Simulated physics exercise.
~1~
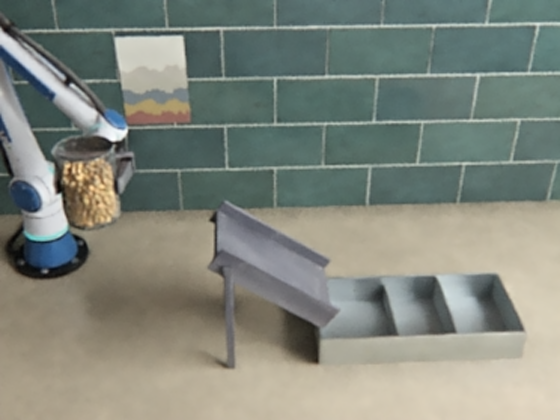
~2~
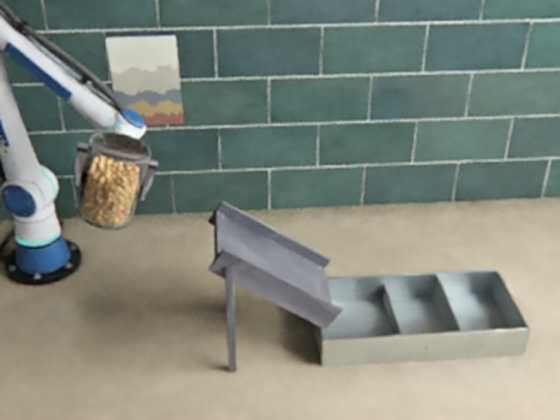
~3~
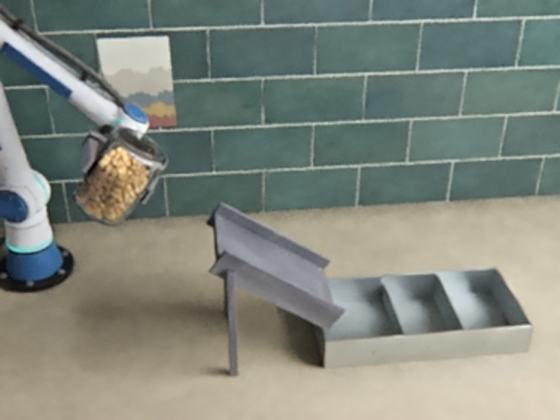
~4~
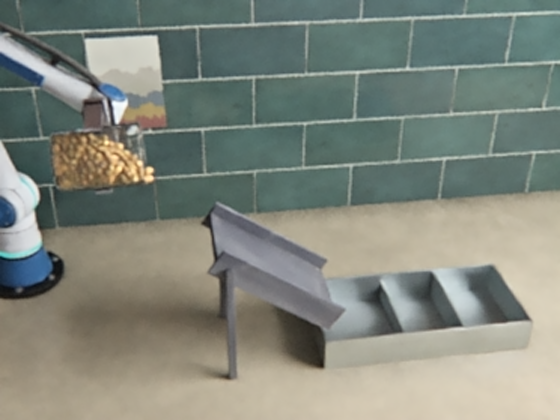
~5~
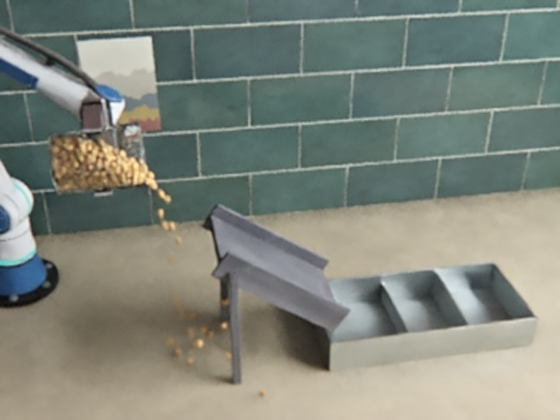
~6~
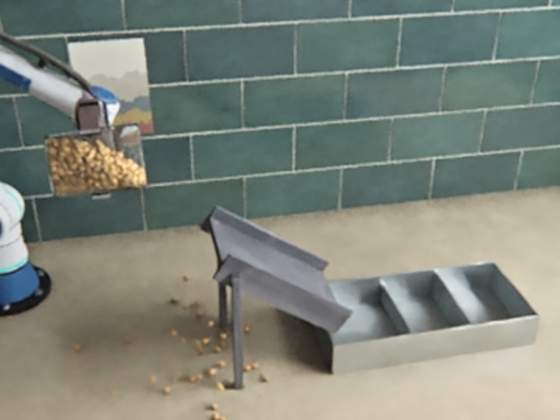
A robot arm tips a cup of chickpeas, spilling some onto the table beneath a chute.
